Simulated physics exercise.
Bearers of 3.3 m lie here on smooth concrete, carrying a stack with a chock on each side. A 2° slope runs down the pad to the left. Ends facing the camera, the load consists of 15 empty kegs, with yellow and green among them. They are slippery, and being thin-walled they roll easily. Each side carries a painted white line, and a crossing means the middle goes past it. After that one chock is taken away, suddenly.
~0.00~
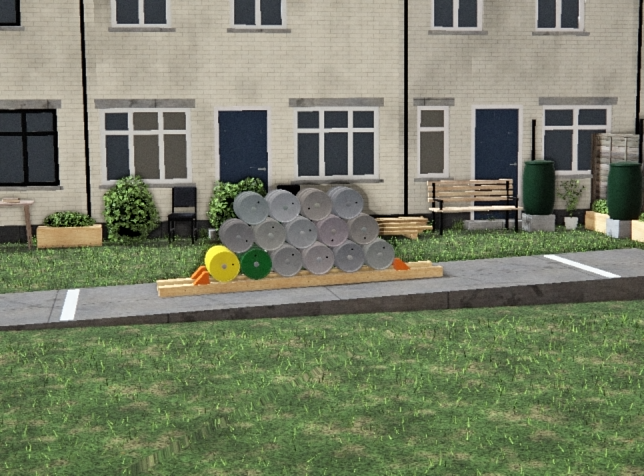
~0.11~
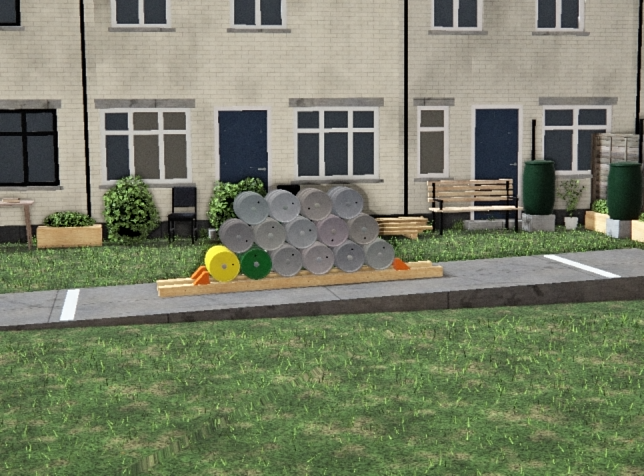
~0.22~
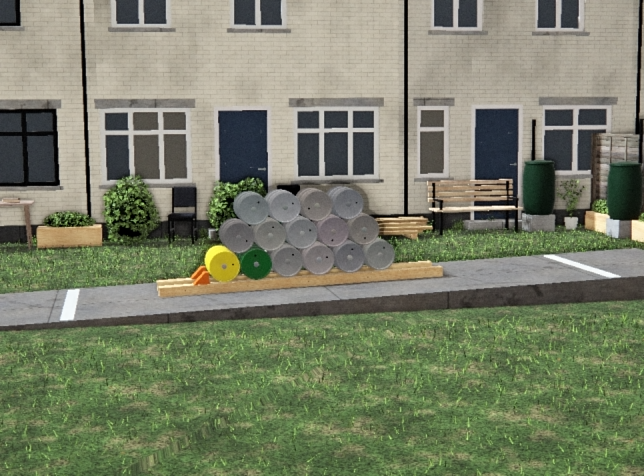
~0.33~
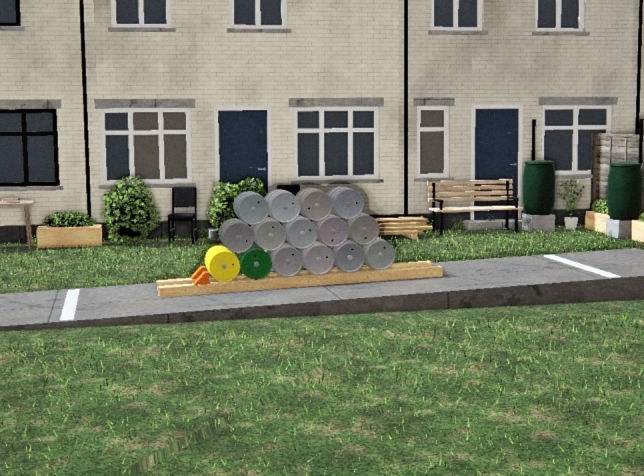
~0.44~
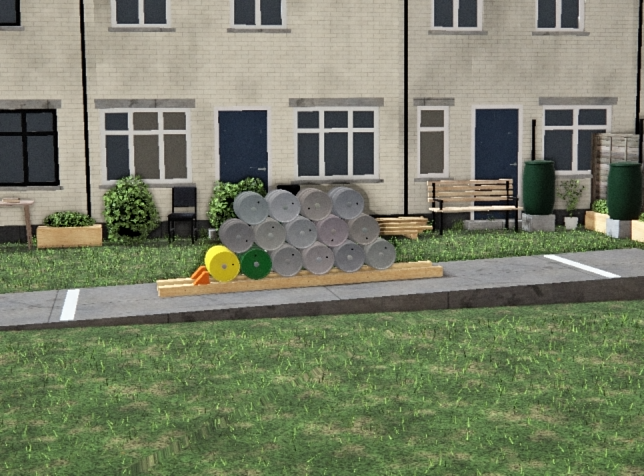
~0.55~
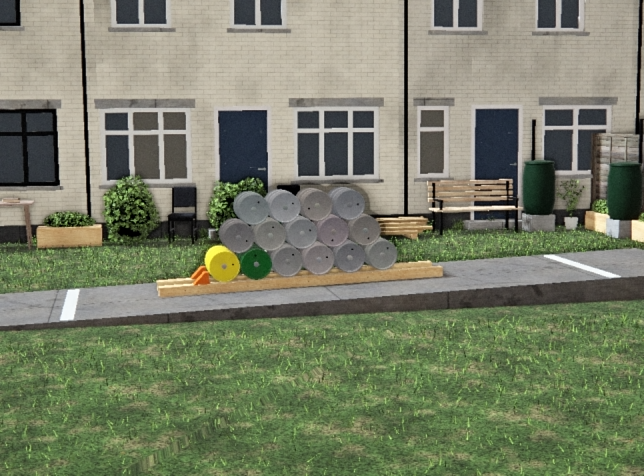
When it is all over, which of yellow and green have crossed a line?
First, yellow stays within the lines. Green stays within the lines.
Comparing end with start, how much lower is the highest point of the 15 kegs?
5 cm.
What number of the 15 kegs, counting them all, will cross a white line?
Count: 0.
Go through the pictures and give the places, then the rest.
In the first frame, yellow (225, 267), green (257, 265); both chocks in; lines at (70, 304) and (581, 266); the pad slopes 2° down to the left; 6 of the 15 form the bottom row.
In the second frame, yellow (225, 267), green (257, 265).
In the third frame, yellow (225, 267), green (257, 265); right chock gone.
In the fourth frame, yellow (225, 267), green (257, 265).
In the fifth frame, yellow (225, 267), green (257, 265).
In the sixth frame, yellow (225, 267), green (257, 265); lines at (70, 304) and (581, 266).
Then, 0.9 s in, yellow is on the bearers, 75 cm from the bearers' left end; green is on the bearers, 110 cm from the bearers' left end; 0 over a line so far.
In the end (10.2 s), yellow is on the bearers, 75 cm from the bearers' left end; green is on the bearers, 110 cm from the bearers' left end; 0 over a line so far.
